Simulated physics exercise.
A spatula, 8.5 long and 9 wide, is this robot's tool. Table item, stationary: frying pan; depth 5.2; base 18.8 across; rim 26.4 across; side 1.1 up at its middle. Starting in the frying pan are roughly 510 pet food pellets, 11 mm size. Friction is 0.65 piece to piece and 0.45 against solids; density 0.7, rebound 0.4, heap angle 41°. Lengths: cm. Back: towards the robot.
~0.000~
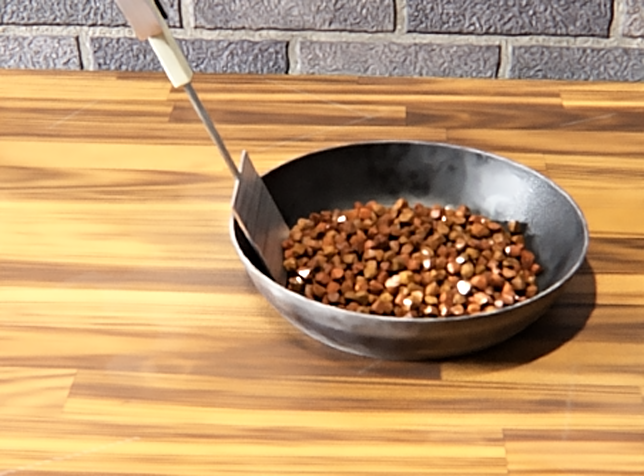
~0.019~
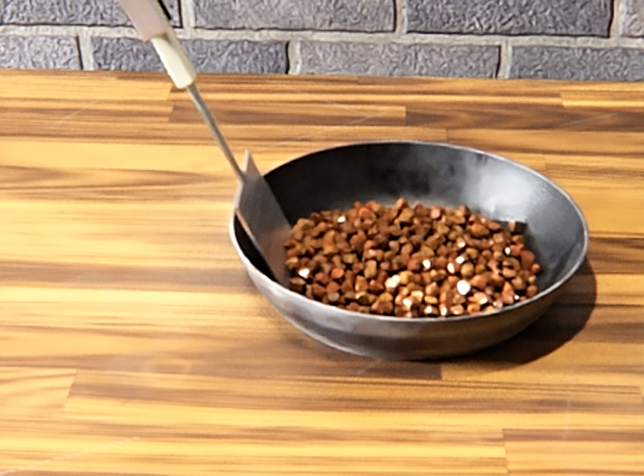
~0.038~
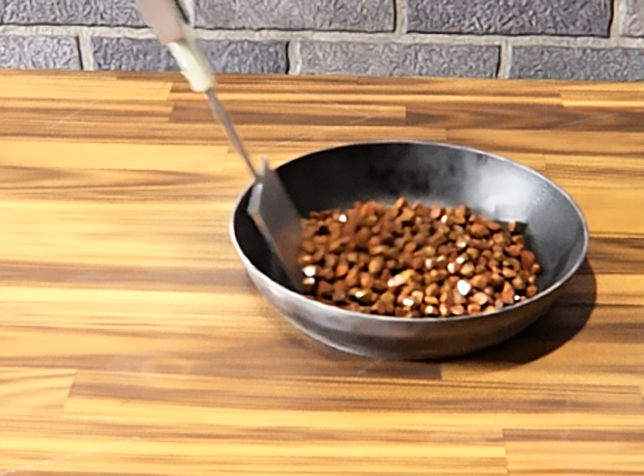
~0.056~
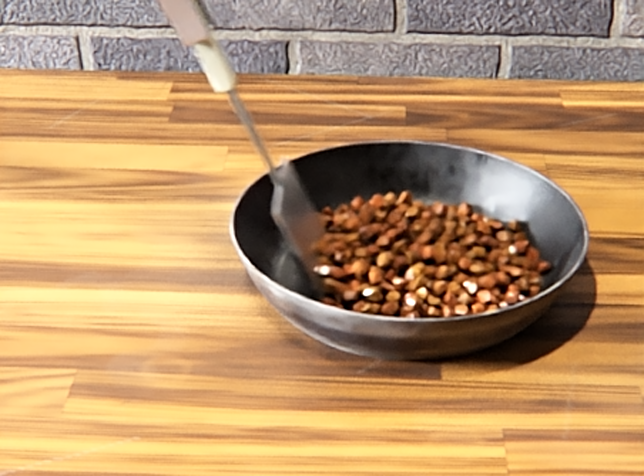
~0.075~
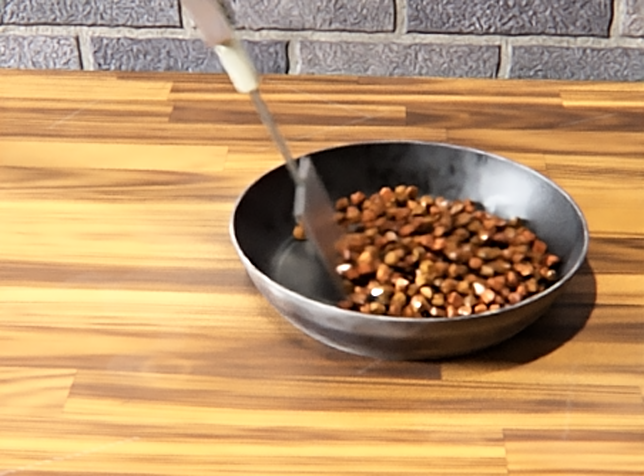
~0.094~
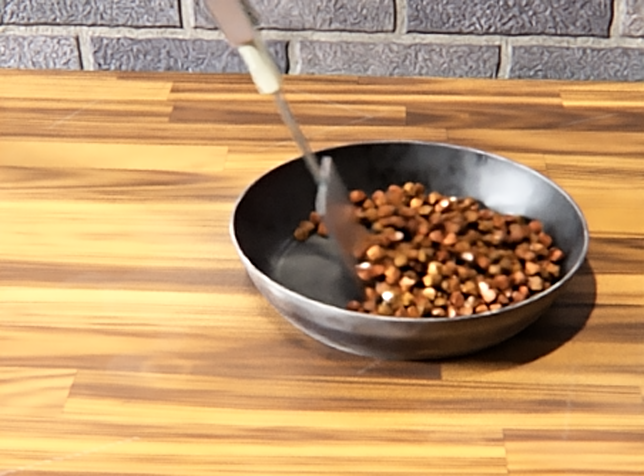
Frying pan of brown pet food pellets sitting on a wooden table as a spatula sweeps rightward through it, pushing pellets along.
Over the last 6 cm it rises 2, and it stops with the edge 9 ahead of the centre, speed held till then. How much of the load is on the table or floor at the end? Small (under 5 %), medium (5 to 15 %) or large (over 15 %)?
Large.
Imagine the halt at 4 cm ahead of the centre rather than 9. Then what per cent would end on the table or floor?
I'd expect close to 0 per cent then.
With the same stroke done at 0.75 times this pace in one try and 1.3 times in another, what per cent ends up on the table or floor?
Estimates in order: 25 per cent, 35 per cent.
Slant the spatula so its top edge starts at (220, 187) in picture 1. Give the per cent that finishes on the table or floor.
Near 25 in a hundred.
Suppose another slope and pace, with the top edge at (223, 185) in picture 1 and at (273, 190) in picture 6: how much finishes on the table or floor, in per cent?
Roughly 15 %.
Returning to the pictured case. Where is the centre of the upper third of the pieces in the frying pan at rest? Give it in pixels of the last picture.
Centre: Roughly (533, 245).
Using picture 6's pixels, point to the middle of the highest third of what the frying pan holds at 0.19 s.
Near (519, 238).
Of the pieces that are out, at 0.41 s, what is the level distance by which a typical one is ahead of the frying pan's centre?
It comes to near 18 cm ahead of the middle.
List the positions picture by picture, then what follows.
Spatula top edge at (238, 177), sloping 65°; upper third of the load around (399, 252), from x 285 to 535, top at y 205; 506 in the frying pan, in the first frame.
Spatula top edge at (242, 178), sloping 65°; upper third of the load around (398, 252), from x 290 to 535, top at y 205, in the second frame.
Spatula top edge at (258, 181), sloping 65°; upper third of the load around (392, 251), from x 300 to 535, top at y 205, in the third frame.
Spatula top edge at (280, 183), sloping 65°; upper third of the load around (406, 249), from x 300 to 545, top at y 195, in the fourth frame.
Spatula top edge at (302, 183), sloping 65°; upper third of the load around (423, 247), from x 300 to 555, top at y 190, in the fifth frame.
Spatula top edge at (323, 184), sloping 65°; upper third of the load around (437, 248), from x 300 to 560, top at y 190; 506 in the frying pan, in the sixth frame.
By 0.14 s, sloping 65°, highest piece 6 above the table; 506 in the frying pan.
By 0.19 s, sloping 65°, highest piece 6 above the table; 506 in the frying pan.
By 0.41 s, sloping 65°, highest piece 15 above the table; 374 in the frying pan, 72 on the table or floor, 60 on the blade or in flight.
By 1.46 s, sloping 65°, highest piece 6 above the table; 375 in the frying pan, 131 on the table or floor.
Final count, 375 in the frying pan, 131 on the table or floor. That is 26 % on the table or floor.
